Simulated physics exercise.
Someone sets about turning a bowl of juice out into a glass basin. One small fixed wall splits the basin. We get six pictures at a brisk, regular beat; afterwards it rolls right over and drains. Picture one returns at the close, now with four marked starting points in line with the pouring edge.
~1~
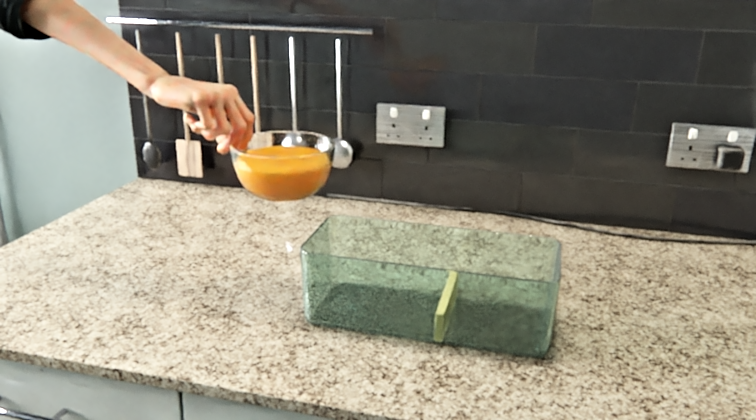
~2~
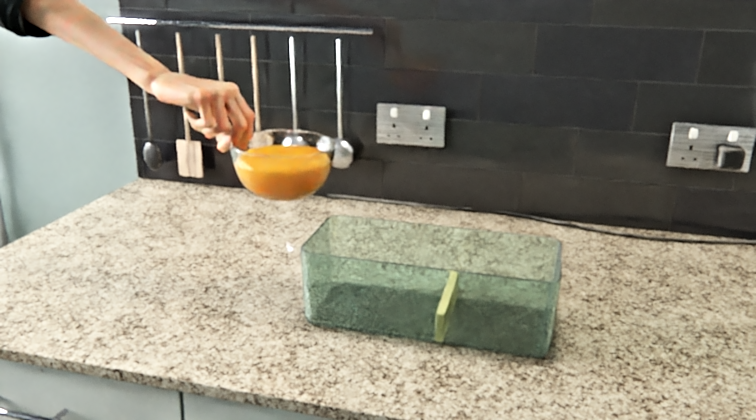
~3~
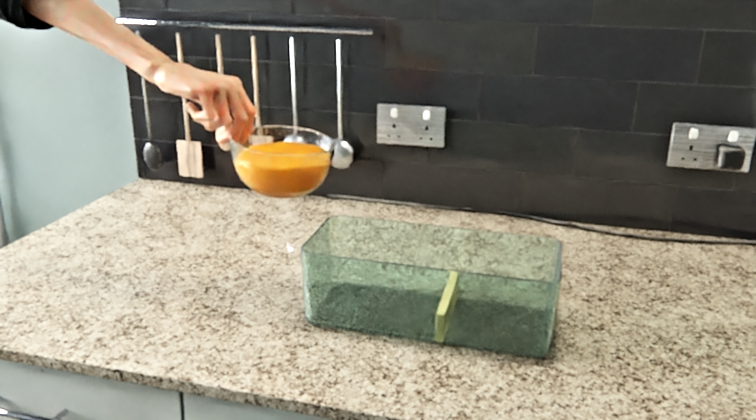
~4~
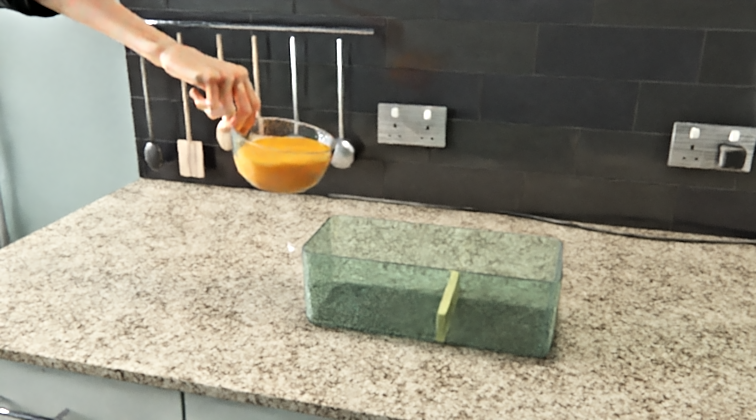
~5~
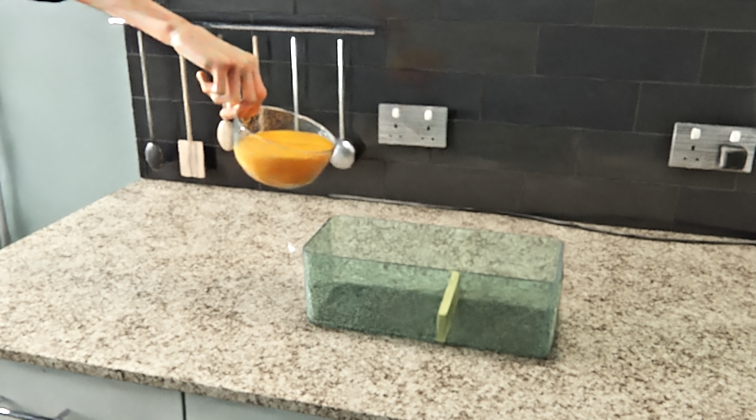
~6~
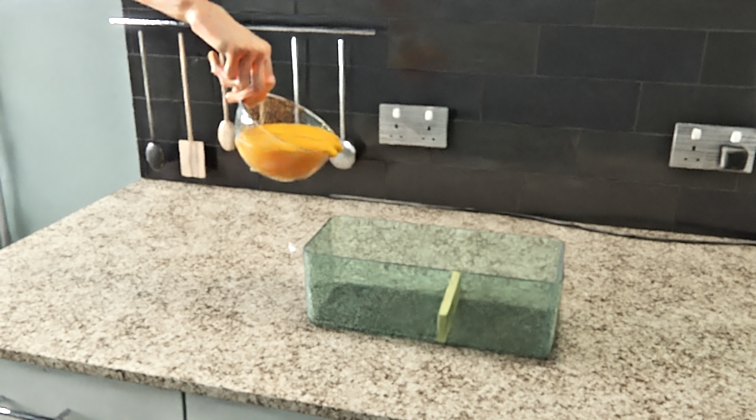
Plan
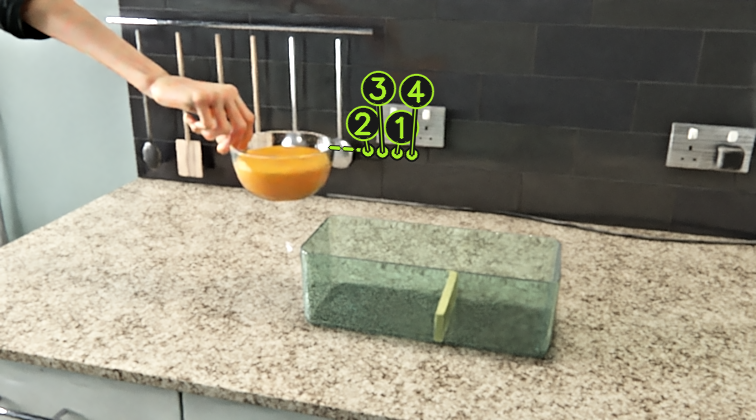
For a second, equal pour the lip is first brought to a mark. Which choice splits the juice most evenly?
Use spot 3.
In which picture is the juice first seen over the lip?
Picture 6.
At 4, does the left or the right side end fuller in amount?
The right side.
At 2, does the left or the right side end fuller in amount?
The left side.
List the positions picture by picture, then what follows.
Upright, lip at (330, 147); basin from (305, 320) to (549, 355); top of the wall at (448, 291); nothing has left yet.
Upright, lip at (331, 147); nothing has left yet.
Tipped about 5°, lip at (331, 147); nothing has left yet.
Tipped about 11°, lip at (332, 147); nothing has left yet.
Tipped about 19°, lip at (332, 147); nothing has left yet.
Tipped about 28°, lip at (333, 148); juice is over the lip, down to (336, 153).
On the marked copy, 1 at (397, 153); 2 at (367, 150); 3 at (382, 151); 4 at (411, 154).
Choosing 1, about 19 % ends left of the wall and 80 % right of it.
Choosing 2, about 87 % ends left of the wall and 12 % right of it.
Choosing 3, about 50 % ends left of the wall and 49 % right of it.
Choosing 4, about 7 % ends left of the wall and 92 % right of it.
